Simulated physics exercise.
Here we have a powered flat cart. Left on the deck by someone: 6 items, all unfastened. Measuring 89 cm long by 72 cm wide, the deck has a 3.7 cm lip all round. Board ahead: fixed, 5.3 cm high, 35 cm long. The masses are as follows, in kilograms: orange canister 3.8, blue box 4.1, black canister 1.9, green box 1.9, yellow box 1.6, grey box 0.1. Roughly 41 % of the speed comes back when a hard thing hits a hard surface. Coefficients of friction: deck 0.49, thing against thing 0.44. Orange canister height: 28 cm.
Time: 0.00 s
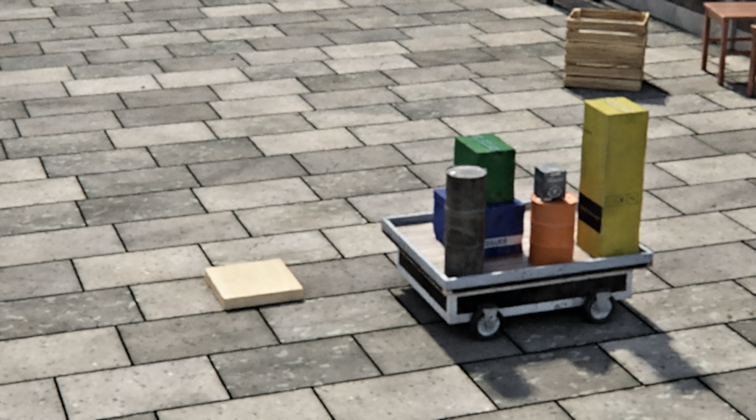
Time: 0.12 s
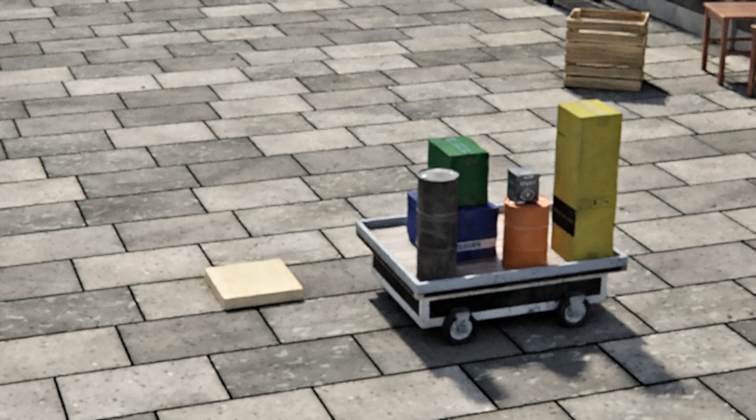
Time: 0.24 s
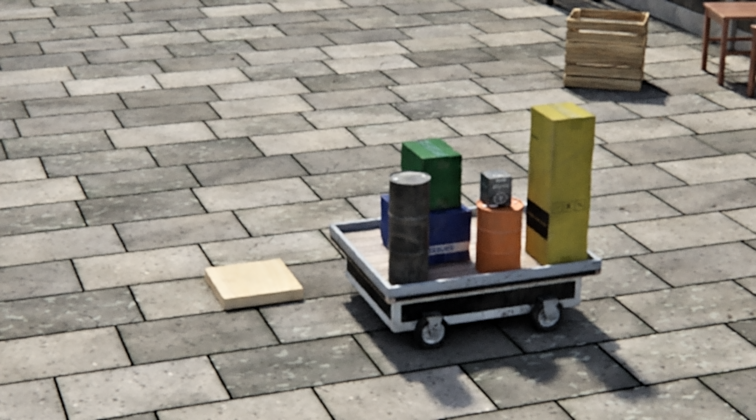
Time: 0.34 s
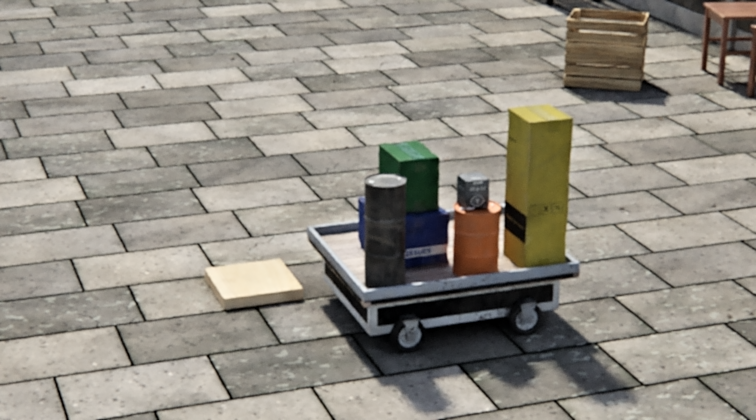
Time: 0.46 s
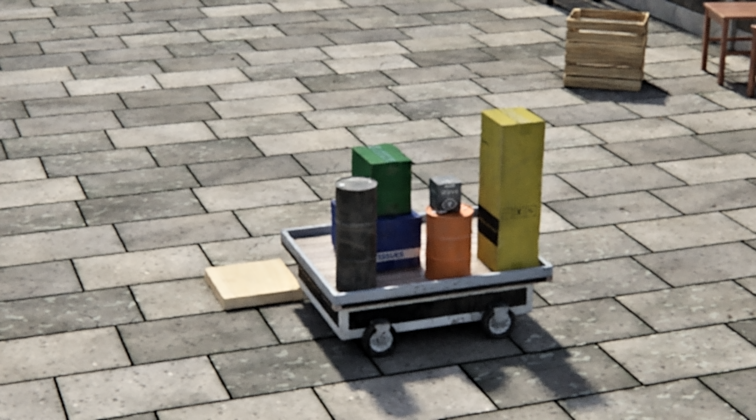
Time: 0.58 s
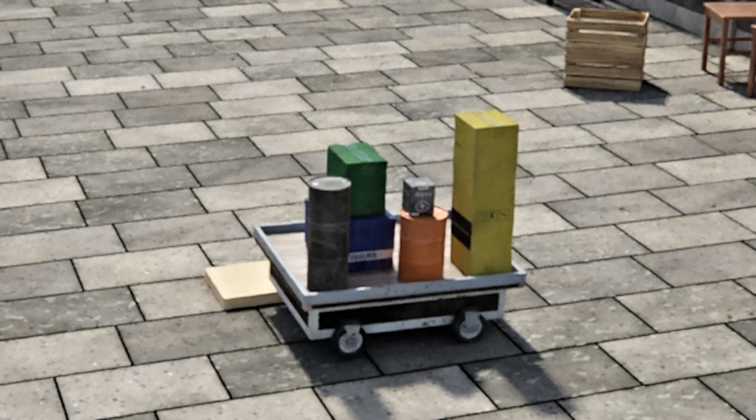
A flat cart carrying a tall yellow box at its right end rolls steadily leftward across sunlit grey paving, seen from above by a still camera. Beside the yellow box stand an orange canister with a small grey box on top, a green box on a blue one, and a black canister. The cart passes in front of a pale board, partly hiding it, while its load rides along upright.
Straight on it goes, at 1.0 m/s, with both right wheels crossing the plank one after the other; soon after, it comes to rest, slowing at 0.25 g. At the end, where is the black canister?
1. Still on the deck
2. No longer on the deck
Answer: 2.
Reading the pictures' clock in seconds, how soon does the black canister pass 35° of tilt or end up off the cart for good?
I'd say around the 1.6 s mark.
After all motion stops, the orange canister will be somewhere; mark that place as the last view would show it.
Roughly at (88, 288) in the last picture.
Around 1.18 s, 118 cm covered; black canister at 7° to upright near (165, 259); green box at 4° to upright; yellow box at 6° to upright.
Around 1.68 s, 168 cm covered; black canister now off the cart; yellow box at 19° to upright; green box shifted 7 cm.
Finally (2.6 s), off the cart, black canister; the other 5 still in place (within 10 cm).
